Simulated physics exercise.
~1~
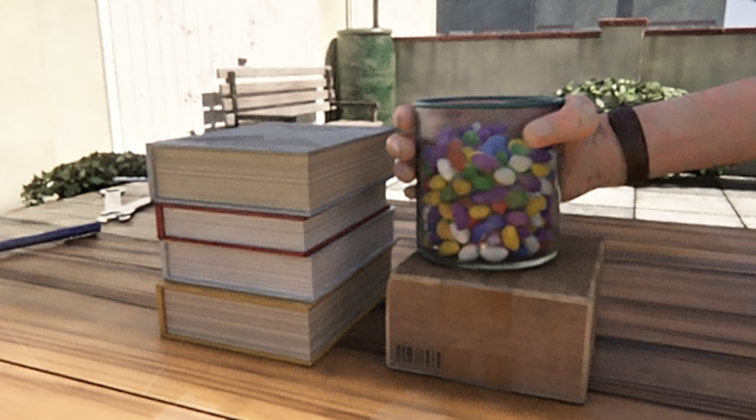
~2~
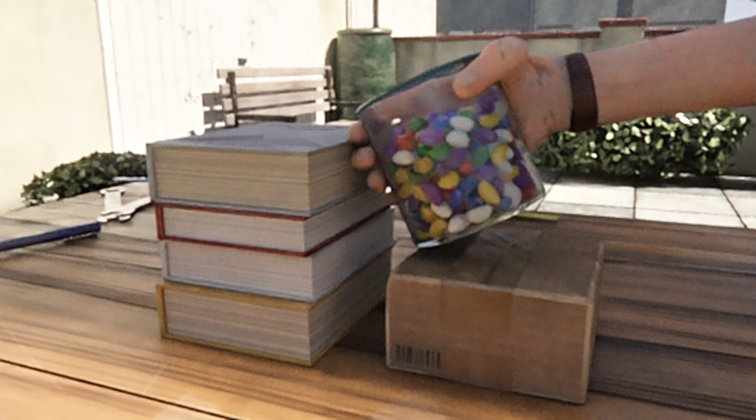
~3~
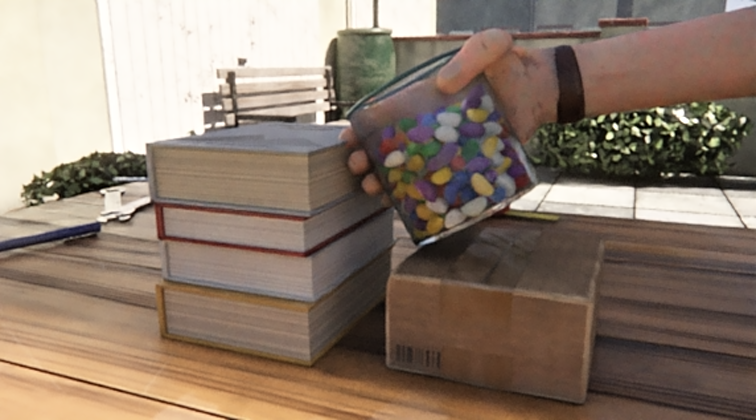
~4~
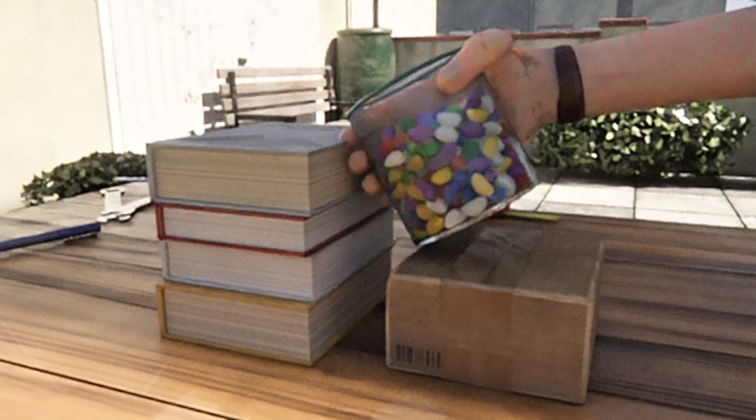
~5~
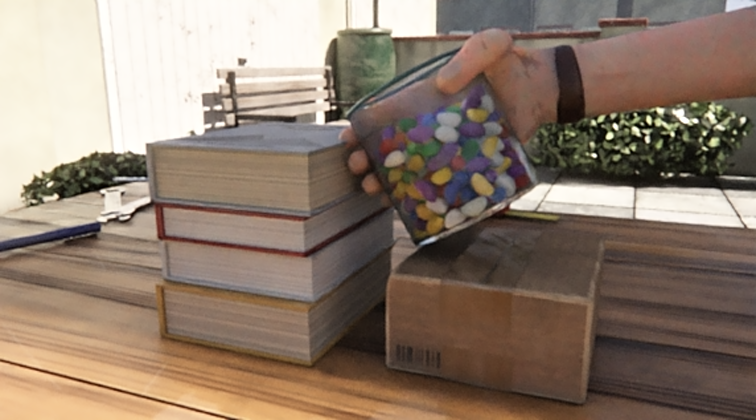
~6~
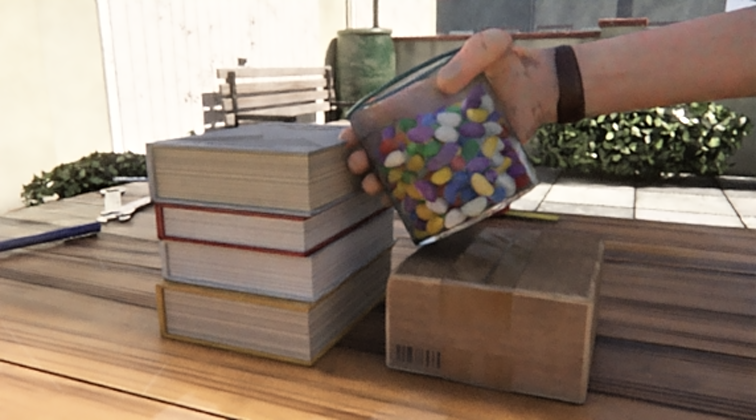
A hand holding a clear glass full of colorful candies above a cardboard box tipped it to the left until it leaned against a stack of four thick books, then kept it there, with all the candies still inside.
